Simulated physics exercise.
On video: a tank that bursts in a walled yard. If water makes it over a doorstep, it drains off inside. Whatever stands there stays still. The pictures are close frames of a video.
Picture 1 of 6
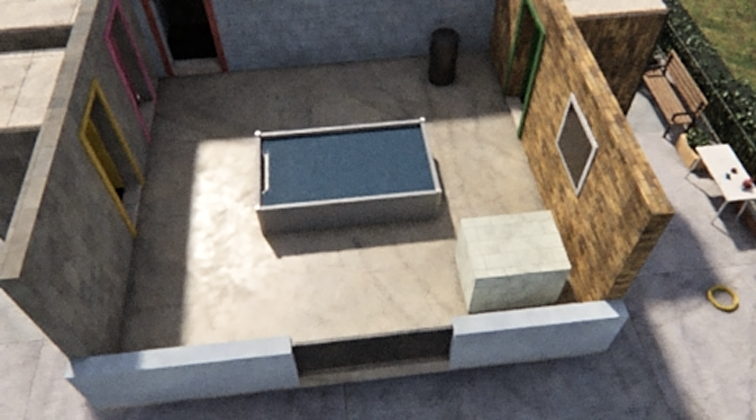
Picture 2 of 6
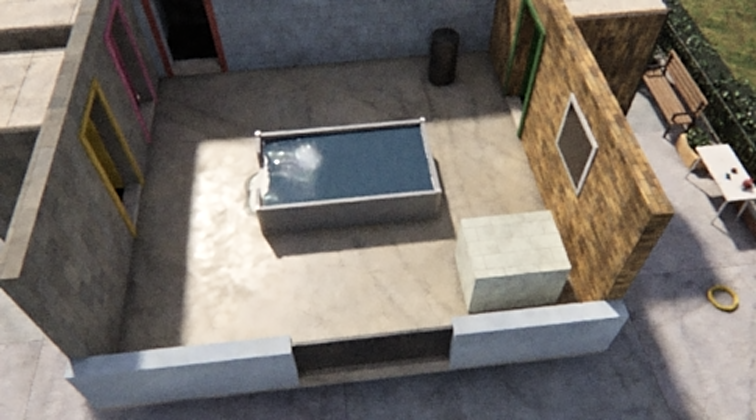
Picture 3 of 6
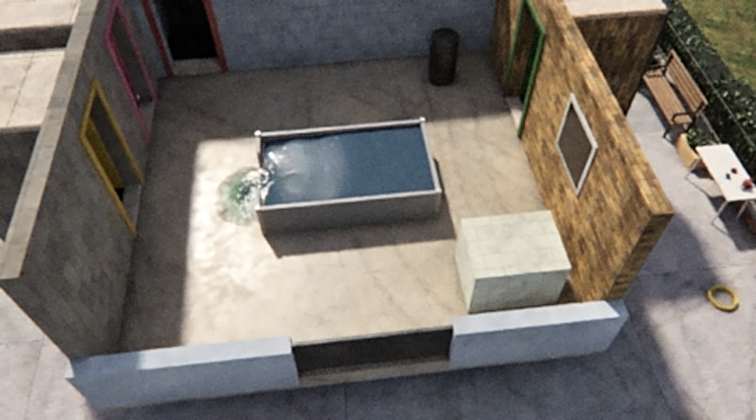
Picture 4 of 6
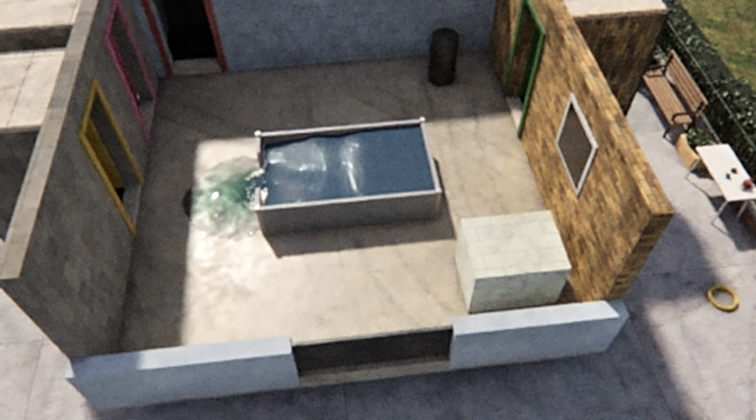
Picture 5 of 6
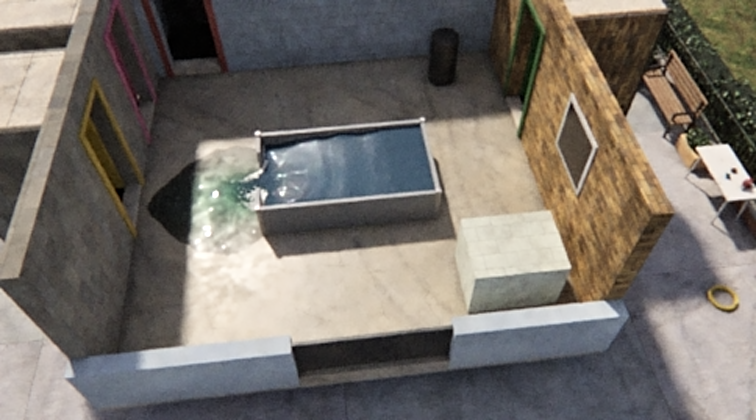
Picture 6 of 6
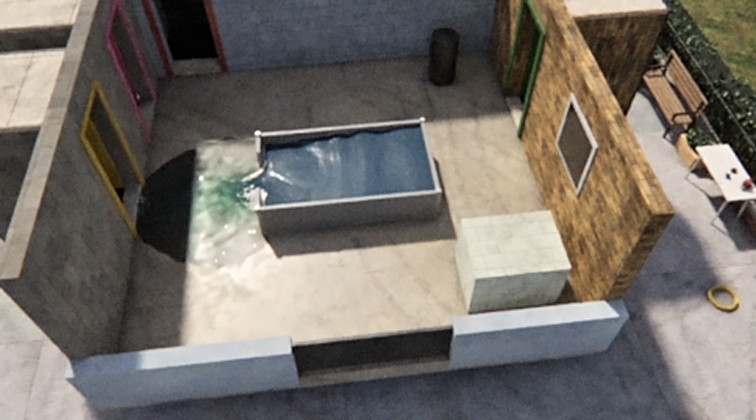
Water tank in a walled yard bursting at its left end, water pouring out and spreading left across the concrete floor.
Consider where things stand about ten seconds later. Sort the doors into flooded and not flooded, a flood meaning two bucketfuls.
Sorted: Pink door - not flooded; yellow door - flooded; red door - not flooded; green door - not flooded.
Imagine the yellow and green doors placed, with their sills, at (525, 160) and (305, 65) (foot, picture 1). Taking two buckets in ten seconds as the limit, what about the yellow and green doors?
The yellow comes up short, and the green comes up short too.
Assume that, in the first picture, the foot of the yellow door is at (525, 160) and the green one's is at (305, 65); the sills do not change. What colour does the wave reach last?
The answer is the one in yellow.
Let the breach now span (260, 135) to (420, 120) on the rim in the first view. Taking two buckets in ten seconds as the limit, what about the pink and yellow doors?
Verdict - pink door breaks the limit, yellow door is safe.
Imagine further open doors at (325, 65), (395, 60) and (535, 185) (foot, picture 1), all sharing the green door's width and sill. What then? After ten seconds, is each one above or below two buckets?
Stays below the line; stays below the line; stays below the line.
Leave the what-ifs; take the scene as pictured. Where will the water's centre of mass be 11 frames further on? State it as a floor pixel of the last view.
I'd put my finger on (297, 192).
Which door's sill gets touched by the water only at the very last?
My answer: The green-painted one.
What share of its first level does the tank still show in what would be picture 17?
My reading is 68 %.
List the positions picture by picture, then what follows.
The first picture shows still water in the water tank at (345, 165).
In the second picture, the front is at a hidden place, out from the gap at (264, 188).
In the third picture, the front is at (225, 185), out from the gap at (264, 188).
In the fourth picture, water pours out at (264, 188) and has run to (190, 197).
In the fifth picture, the front is at (155, 209), out from the gap at (264, 188).
In the sixth picture, water pours out at (264, 187) and has run to (143, 187).
A moment on, water covers 15 % of the floor; the pink door wet at the sill, nothing in, the yellow door over two buckets in, the red door not reached, the green door not reached.
Next, water covers 20 % of the floor; the pink door wet at the sill, nothing in, the yellow door far over two buckets in, the red door not reached, the green door not reached.
Then, water covers 30 % of the floor; the pink door wet at the sill, nothing in, the yellow door far over two buckets in, the red door wet at the sill, nothing in, the green door not reached.
Later, water covers 70 % of the floor; the pink door under two buckets in, the yellow door far over two buckets in, the red door wet at the sill, nothing in, the green door not reached.
In the end, water covers 95 % of the floor; the pink door under two buckets in, the yellow door far over two buckets in, the red door wet at the sill, nothing in, the green door wet at the sill, nothing in.
